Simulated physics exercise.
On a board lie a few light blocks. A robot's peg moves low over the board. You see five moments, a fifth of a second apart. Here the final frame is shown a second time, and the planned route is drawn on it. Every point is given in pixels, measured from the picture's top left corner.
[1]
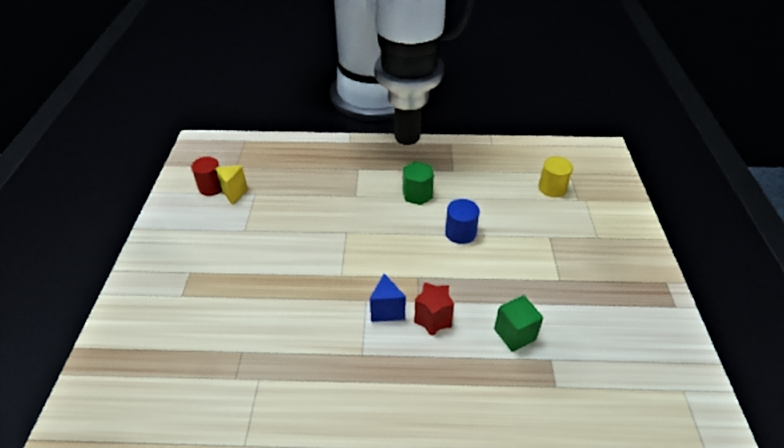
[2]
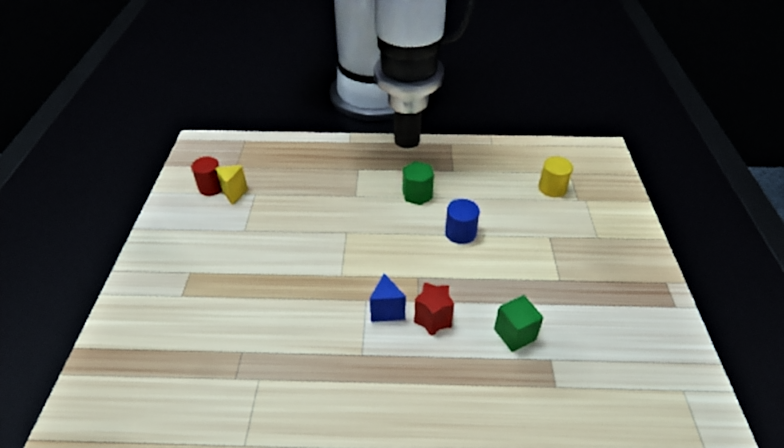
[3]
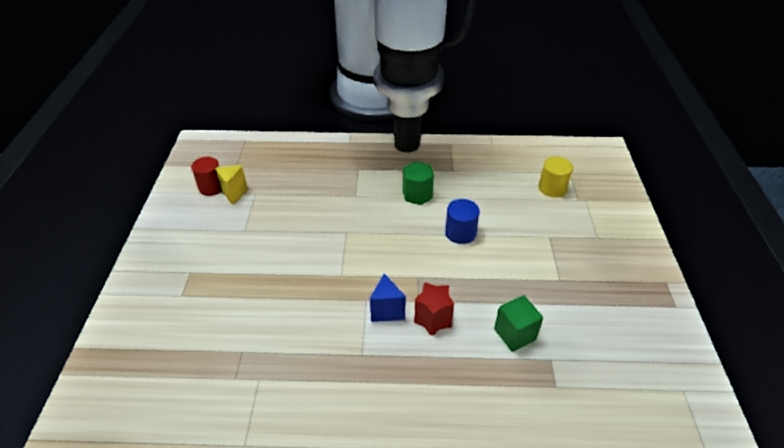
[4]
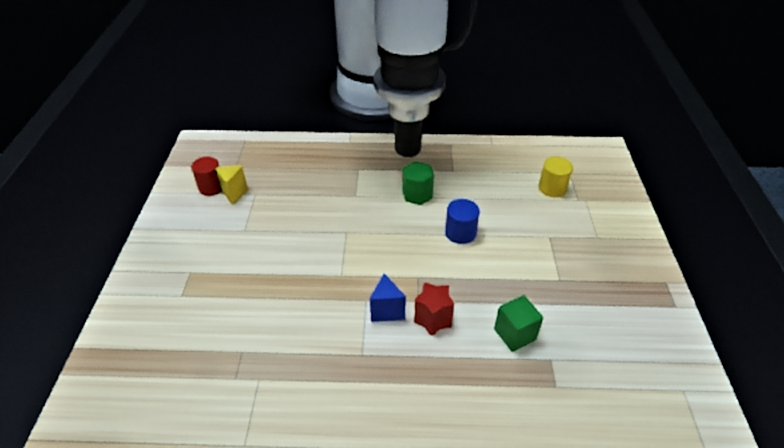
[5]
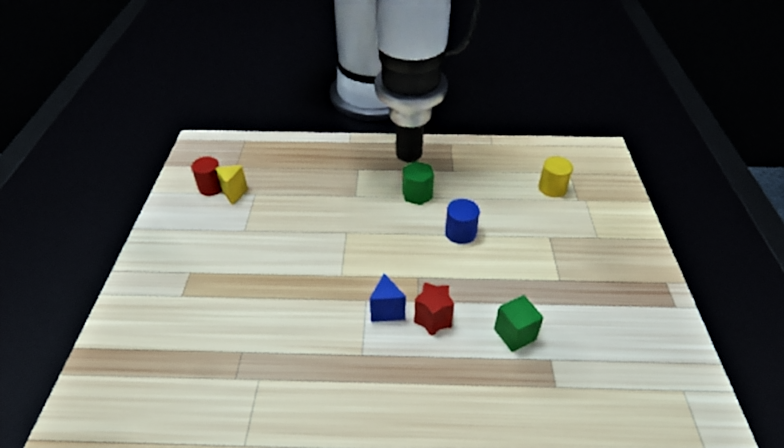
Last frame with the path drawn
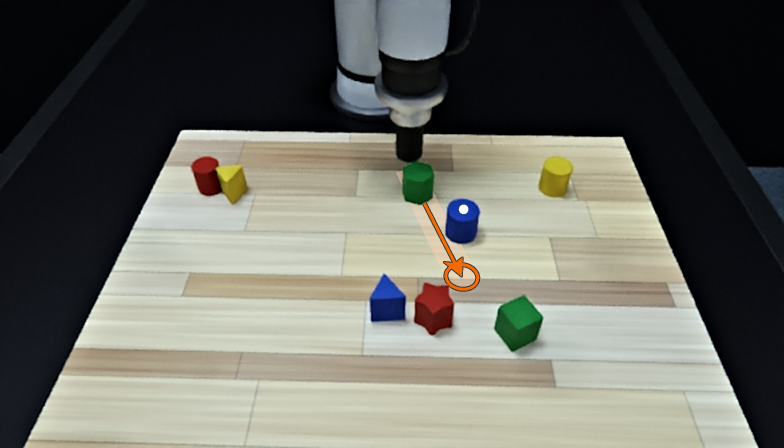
A robot arm's dark tip edged slightly forward over a wooden board, drawing a little closer to a green block, while the scattered red, yellow, blue and green blocks all stayed still.
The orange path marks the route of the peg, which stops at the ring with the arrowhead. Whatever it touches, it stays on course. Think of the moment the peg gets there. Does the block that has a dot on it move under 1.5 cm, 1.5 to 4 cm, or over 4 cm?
From 1.5 to 4 cm.
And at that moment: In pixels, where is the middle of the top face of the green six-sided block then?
At roughly (433, 263).
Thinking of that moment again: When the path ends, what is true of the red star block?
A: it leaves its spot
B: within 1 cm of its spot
The one that fits is B, within 1 cm of its spot.
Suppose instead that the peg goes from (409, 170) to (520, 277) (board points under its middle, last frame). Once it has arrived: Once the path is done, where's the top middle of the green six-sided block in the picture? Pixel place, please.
The middle of the upper face of the green six-sided block will lie at about (429, 200) in the picture.
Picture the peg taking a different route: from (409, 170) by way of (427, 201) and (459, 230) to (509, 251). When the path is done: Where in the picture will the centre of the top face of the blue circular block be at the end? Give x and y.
Answer: (528, 252).
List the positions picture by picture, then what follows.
In the first picture, peg tip at (407, 138); block tops, green six-sided block at (418, 171); red star block at (435, 297); blue circular block at (464, 209).
In the second picture, peg at (407, 142); blocks unchanged.
In the third picture, peg at (407, 146); blocks unchanged.
In the fourth picture, peg at (408, 150); blocks unchanged.
In the fifth picture, peg at (409, 155); green six-sided block at (418, 171); red star block at (435, 297); blue circular block at (464, 209).
Path on the board, straight from (409, 170) to (462, 277); the dot is on the blue circular block.
On the path given first. One third of the way, peg at (424, 186); green six-sided block at (429, 199).
Two thirds of the way, peg at (443, 222); green six-sided block at (433, 235), turned 65° clockwise; blue circular block at (476, 218).
At the end, peg at (464, 262); green six-sided block at (433, 263), turned 150° clockwise; red star block in place; blue circular block at (485, 227).
